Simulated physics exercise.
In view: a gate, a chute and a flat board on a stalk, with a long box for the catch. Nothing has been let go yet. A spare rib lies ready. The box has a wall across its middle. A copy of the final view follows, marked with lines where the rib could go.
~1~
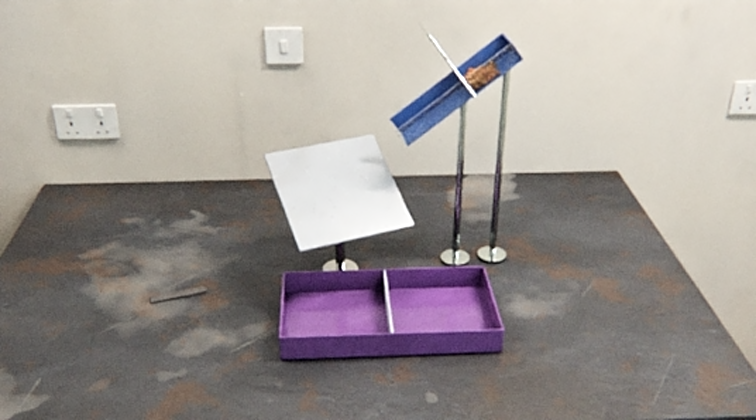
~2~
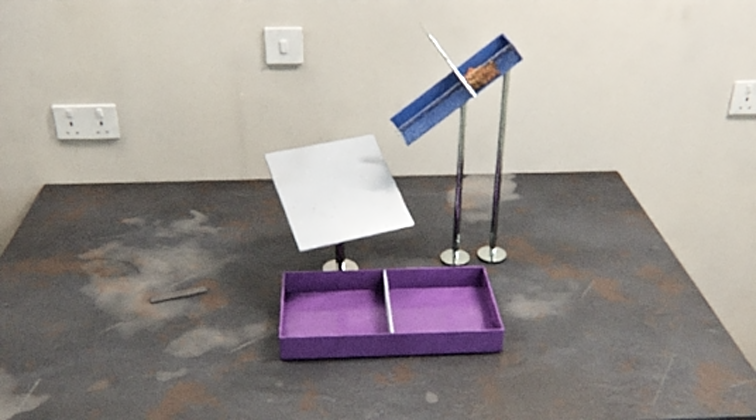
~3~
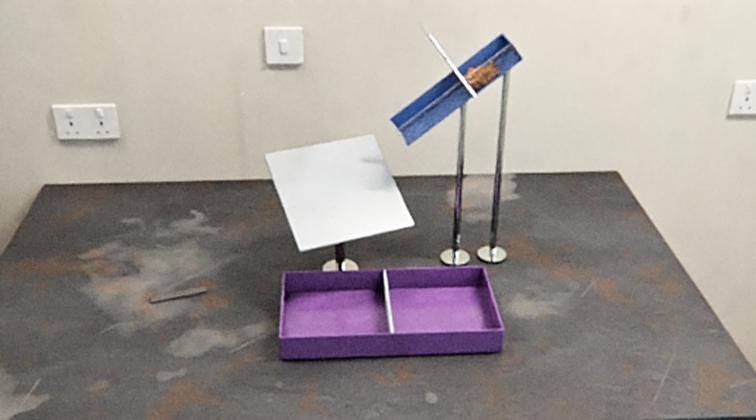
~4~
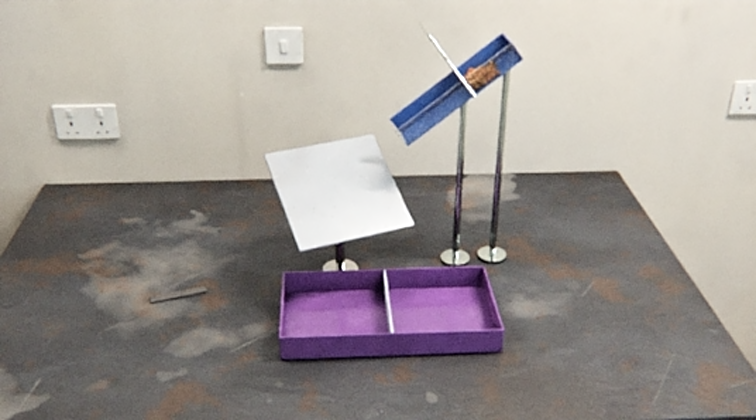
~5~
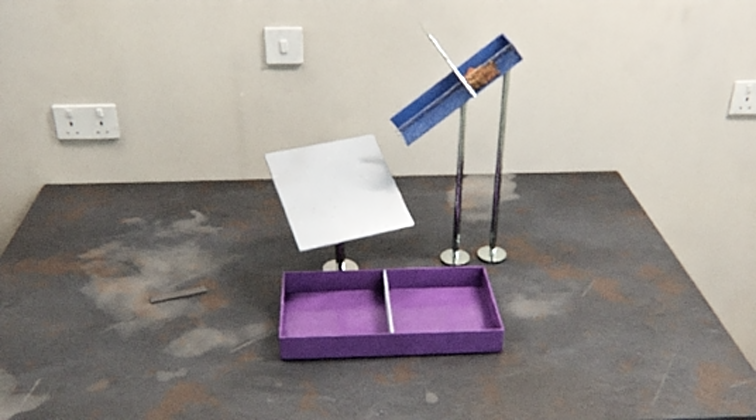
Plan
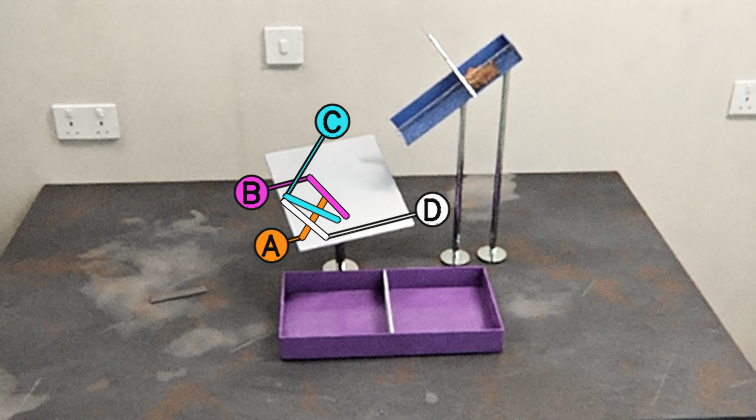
Purple divided box resting motionless on a dark table before a tilted white board and a raised blue chute holding brown pieces.
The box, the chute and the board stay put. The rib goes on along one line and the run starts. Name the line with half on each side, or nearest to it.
Line B.
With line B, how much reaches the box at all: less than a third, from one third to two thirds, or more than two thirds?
More than two thirds.
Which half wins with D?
Left.
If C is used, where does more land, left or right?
More lands on the left.
On the marked copy, line A from (326, 195) to (302, 237); line B from (309, 177) to (346, 216); line C from (286, 196) to (337, 219); line D from (283, 201) to (326, 237).
With A, of what is caught, the bulk in the left half, close to a quarter in the right.
With B, of what is caught, close to half in the left half, close to half in the right.
With C, of what is caught, the bulk in the left half, close to a quarter in the right.
With D, of what is caught, the bulk in the left half, close to a quarter in the right.
